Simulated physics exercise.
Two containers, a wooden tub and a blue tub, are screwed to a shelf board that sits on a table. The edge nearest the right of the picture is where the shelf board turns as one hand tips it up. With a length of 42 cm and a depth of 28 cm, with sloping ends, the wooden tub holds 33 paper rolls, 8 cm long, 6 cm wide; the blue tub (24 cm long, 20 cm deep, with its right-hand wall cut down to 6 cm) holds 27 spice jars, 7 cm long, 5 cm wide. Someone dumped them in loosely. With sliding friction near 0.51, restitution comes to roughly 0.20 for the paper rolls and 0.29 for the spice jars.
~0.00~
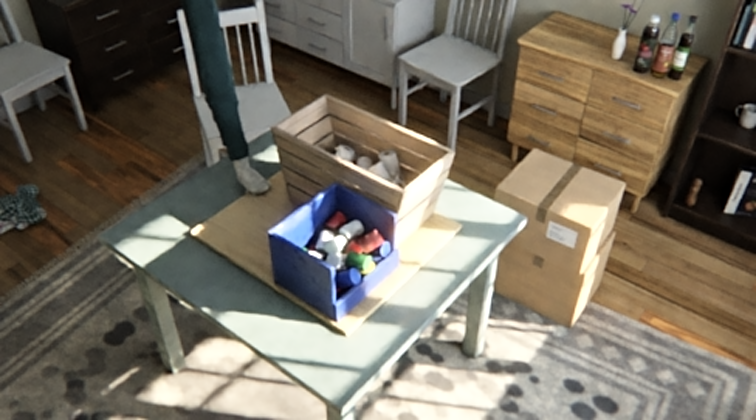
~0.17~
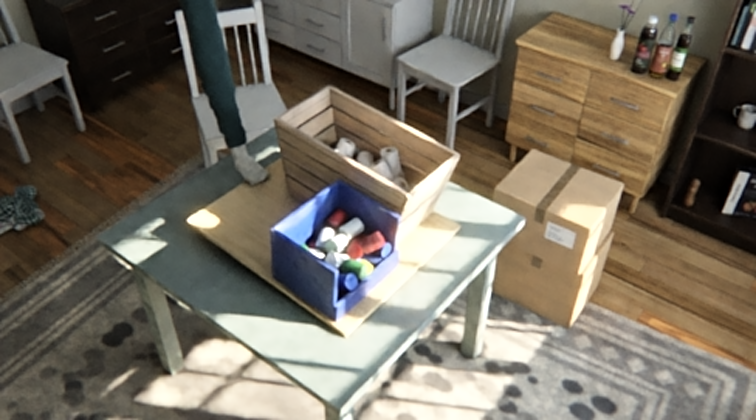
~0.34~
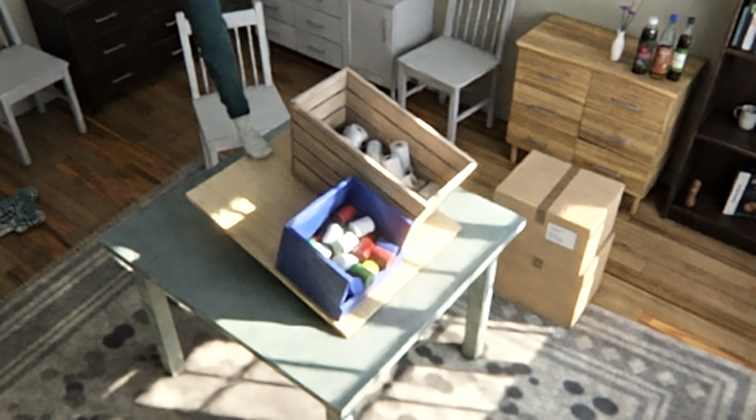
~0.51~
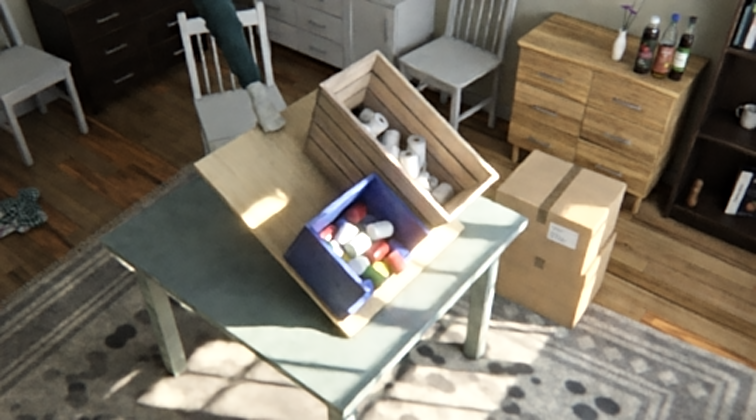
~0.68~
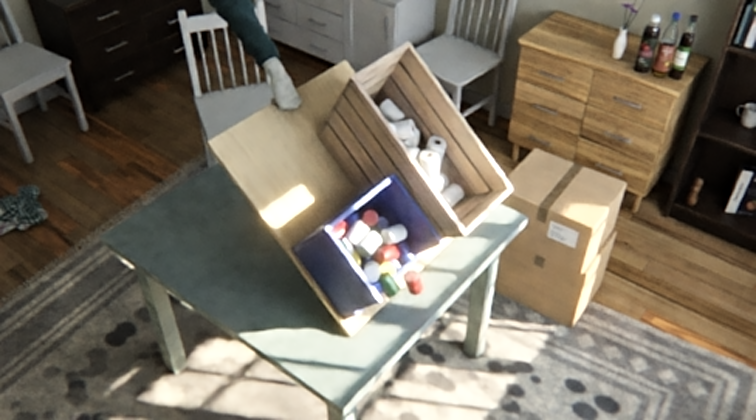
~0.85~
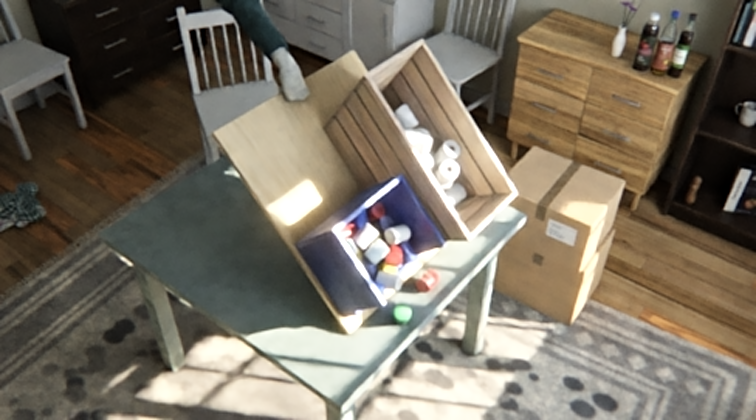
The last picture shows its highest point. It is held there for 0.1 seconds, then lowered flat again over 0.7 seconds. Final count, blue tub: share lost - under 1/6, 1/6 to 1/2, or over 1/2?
Loss: One sixth to half.
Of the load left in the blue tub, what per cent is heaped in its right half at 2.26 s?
About 60 per cent.
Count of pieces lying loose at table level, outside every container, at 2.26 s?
Count: Around 5.
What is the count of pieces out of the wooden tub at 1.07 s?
Roughly, out by then: Wooden tub 0.
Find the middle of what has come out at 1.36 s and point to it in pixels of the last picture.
Roughly at (402, 309).
After 1.07 s, tilt 42°; 0 of 33 out of the wooden tub and 4 of 27 out of the blue tub.
After 1.36 s, tilt 17°; 0 of 33 out of the wooden tub and 9 of 27 out of the blue tub.
After 1.75 s, tilt 0°; 0 of 33 out of the wooden tub and 9 of 27 out of the blue tub.
When it is over (at 2.26 s), 0 of 33 out of the wooden tub and 9 of 27 out of the blue tub. Asked share, 9 of 27, 33 per cent.
